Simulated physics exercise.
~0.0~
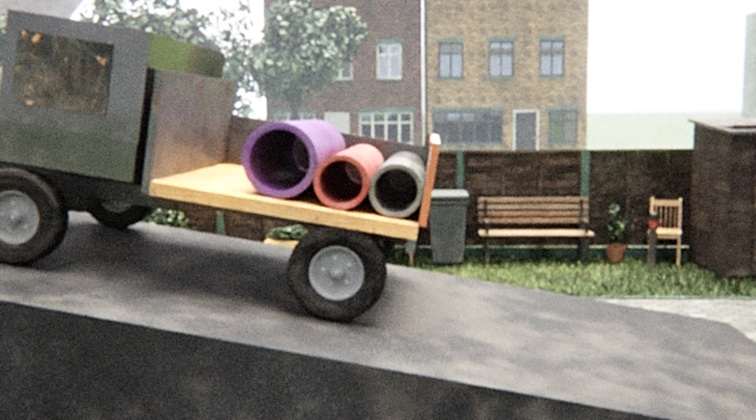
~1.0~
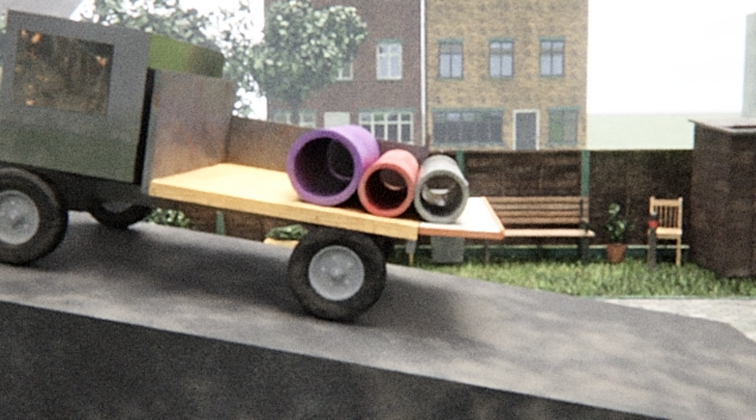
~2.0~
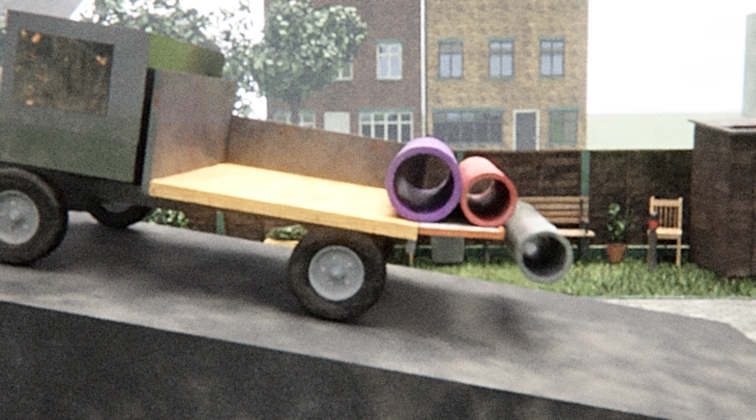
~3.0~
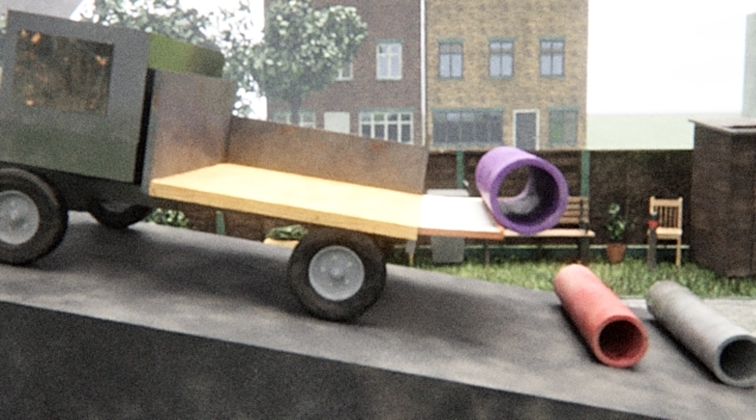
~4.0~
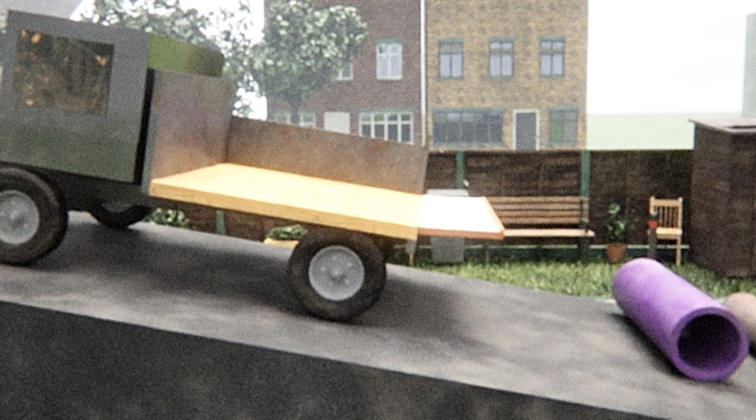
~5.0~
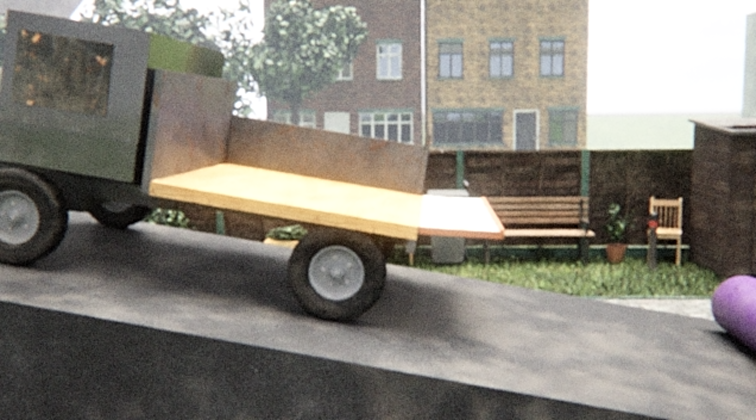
On a slope in front of brick houses and a fenced garden, the tailgate of a parked truck drops open and three pipes, grey, red and purple, roll off the bed in turn, land on the ground and roll right, leaving only the purple one partly in view.
